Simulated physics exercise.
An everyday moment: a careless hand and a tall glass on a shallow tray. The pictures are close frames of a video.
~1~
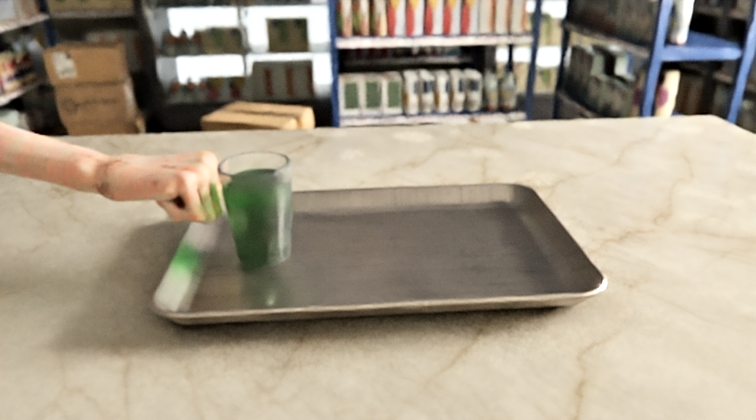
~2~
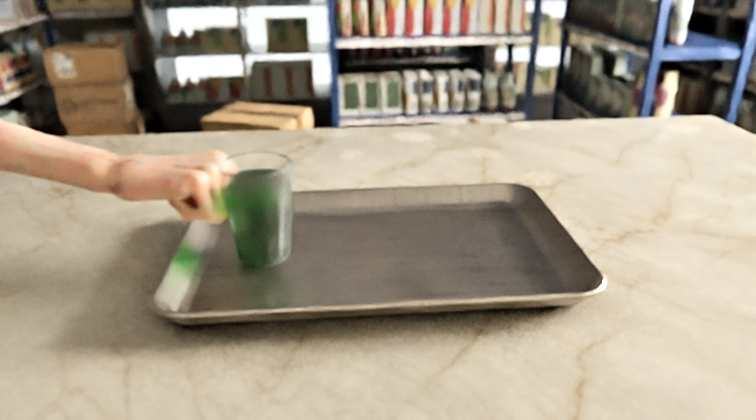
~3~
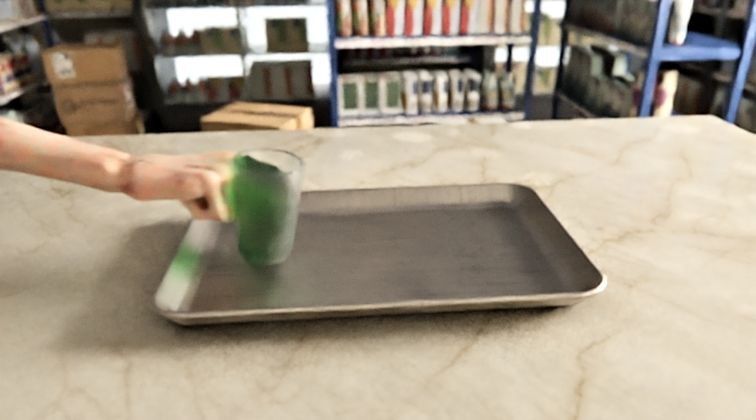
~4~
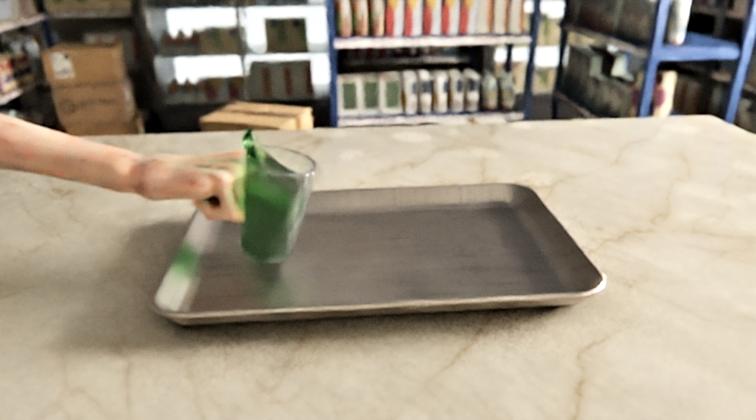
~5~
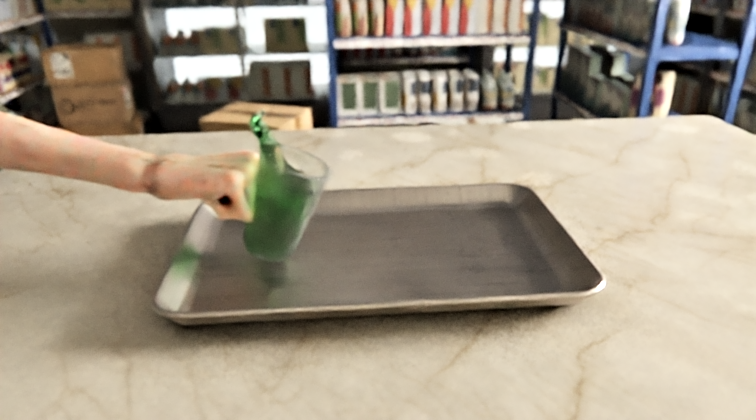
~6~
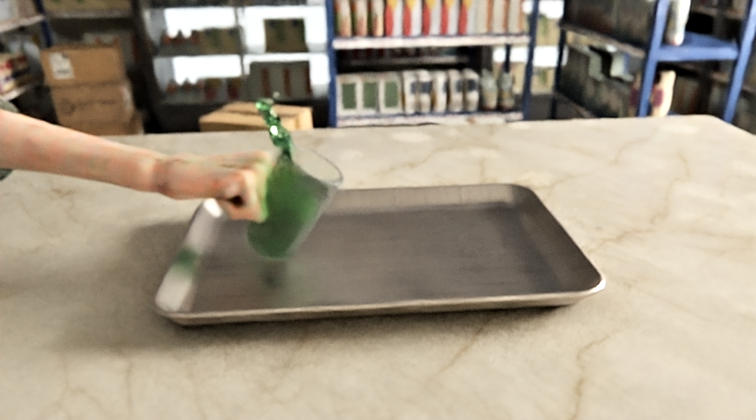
A hand tilting a glass of green liquid rightward over a metal tray, the liquid sloshing up above the rim.
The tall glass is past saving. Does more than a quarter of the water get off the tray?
As it turns out, more than a quarter leaves the tray.
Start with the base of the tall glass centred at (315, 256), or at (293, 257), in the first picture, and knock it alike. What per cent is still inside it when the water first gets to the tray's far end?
About 55 and 50 per cent.
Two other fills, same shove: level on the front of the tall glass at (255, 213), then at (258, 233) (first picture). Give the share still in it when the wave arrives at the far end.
Roughly 50 per cent, and 45 per cent.
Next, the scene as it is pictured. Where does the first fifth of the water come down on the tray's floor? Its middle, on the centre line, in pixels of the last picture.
Roughly at (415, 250).
A moment on, the tall glass lies on its side and 83 per cent is in the glass, 7 on the tray and 11 above or beyond its rim.
Next, the tall glass lies on its side and 41 per cent is in the glass, 54 on the tray and 5 above or beyond its rim.
Then the tall glass lies on its side and 23 per cent is in the glass, 52 on the tray and 26 above or beyond its rim.
Later the tall glass lies on its side and 12 per cent is in the glass, 52 on the tray and 36 above or beyond its rim.
In the end 64 per cent is held by tray and glass, 36 is off the tray.
